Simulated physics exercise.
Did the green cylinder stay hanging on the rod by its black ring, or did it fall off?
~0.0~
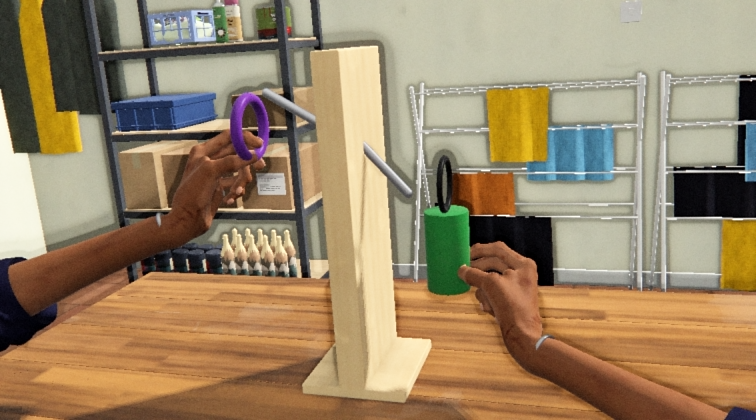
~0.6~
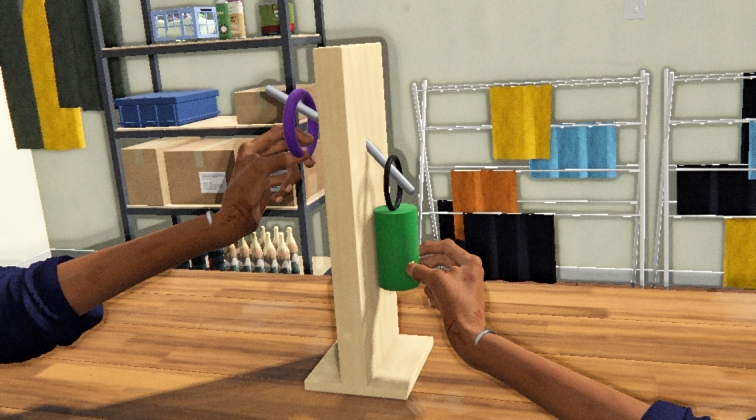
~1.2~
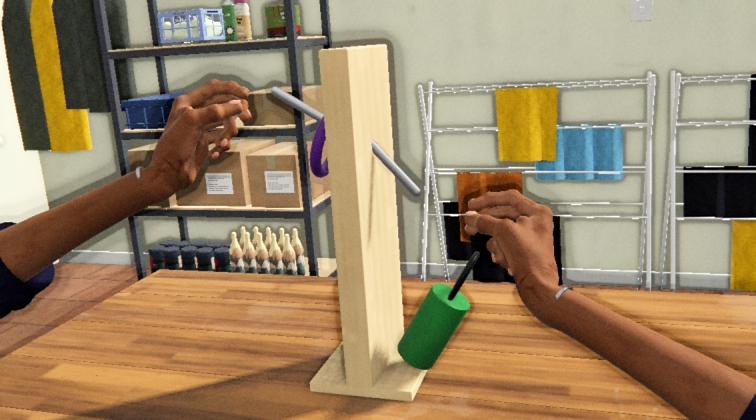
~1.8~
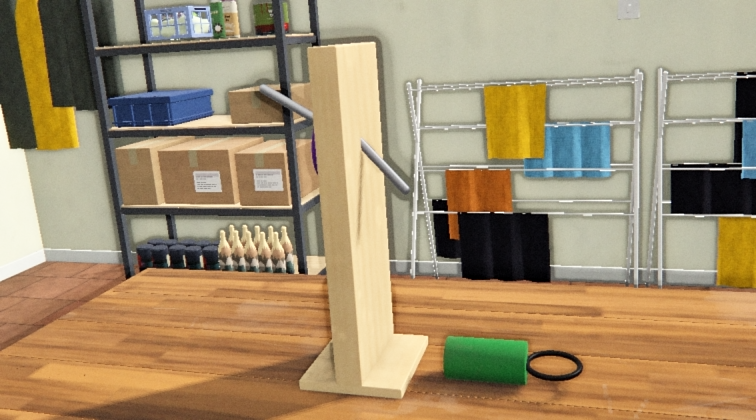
It fell off and ended up lying on its side on the table, while the purple ring stayed on the rod.
